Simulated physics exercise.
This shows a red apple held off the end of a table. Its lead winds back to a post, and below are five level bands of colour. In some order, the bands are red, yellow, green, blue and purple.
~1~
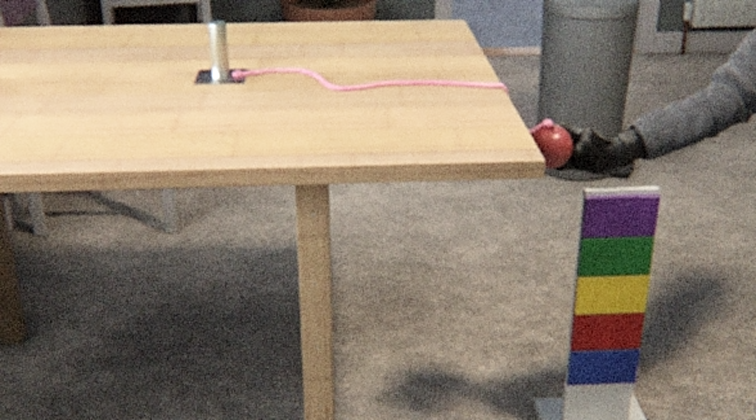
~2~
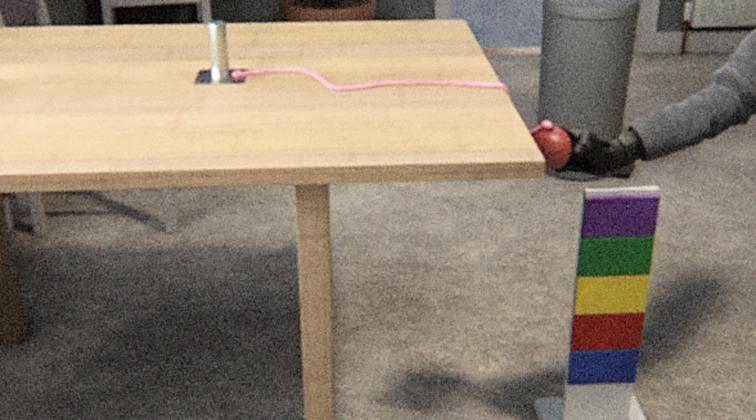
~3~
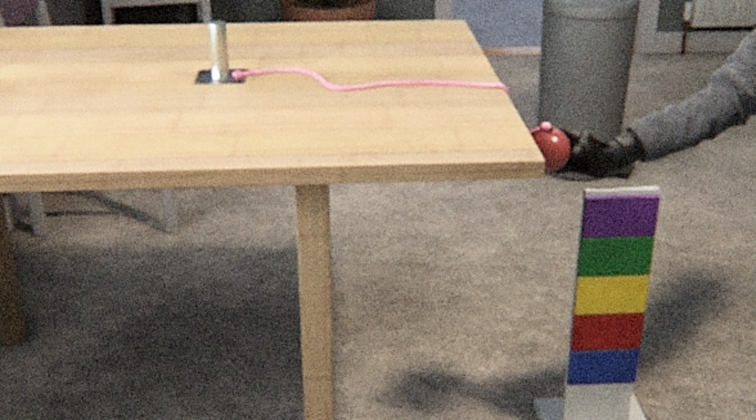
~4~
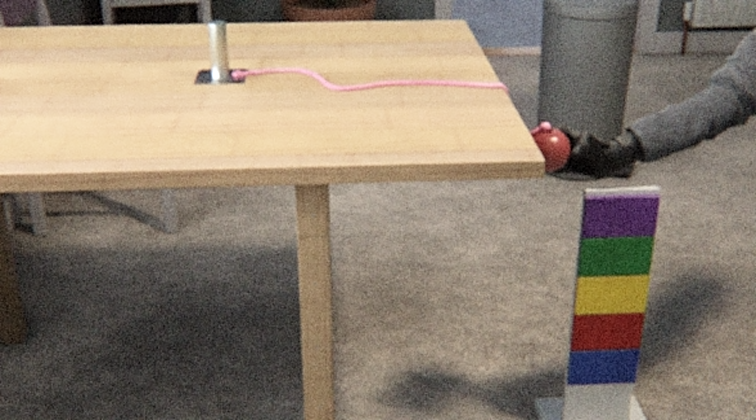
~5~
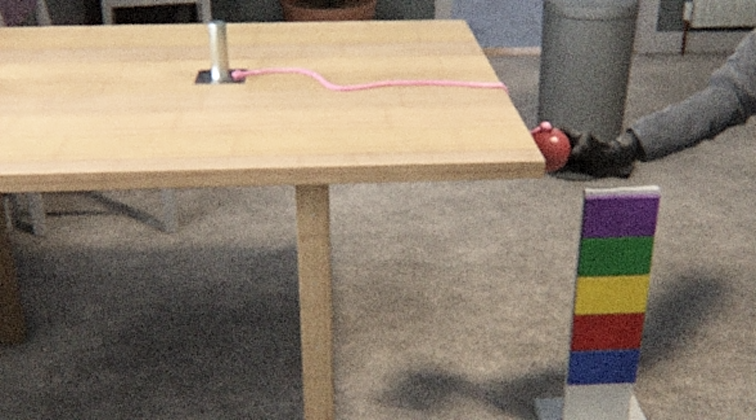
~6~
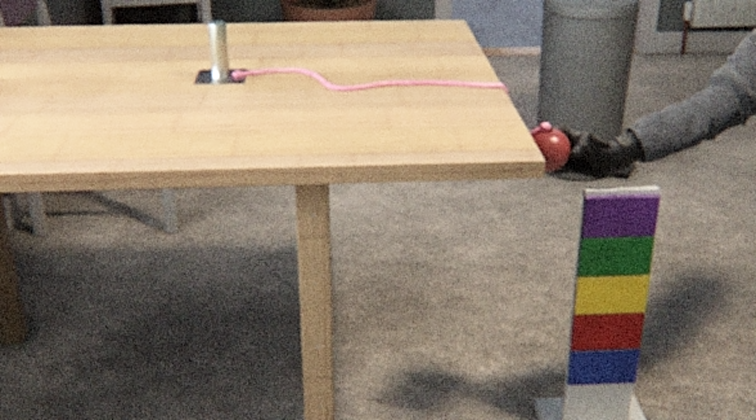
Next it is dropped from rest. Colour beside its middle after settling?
Purple.
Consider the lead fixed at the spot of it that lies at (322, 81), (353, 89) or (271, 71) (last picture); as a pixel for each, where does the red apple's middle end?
(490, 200), (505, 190) and (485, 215).
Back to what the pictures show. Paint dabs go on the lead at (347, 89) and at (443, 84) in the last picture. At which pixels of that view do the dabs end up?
Final spots: (382, 82), then (480, 87).
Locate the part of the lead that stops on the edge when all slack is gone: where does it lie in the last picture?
Check around (471, 85) - that's where it is.
Soon after, apple near (482, 217); level with purple.
After that, apple near (527, 216); level with purple.
In the end, apple near (489, 220); level with purple. The purple one.
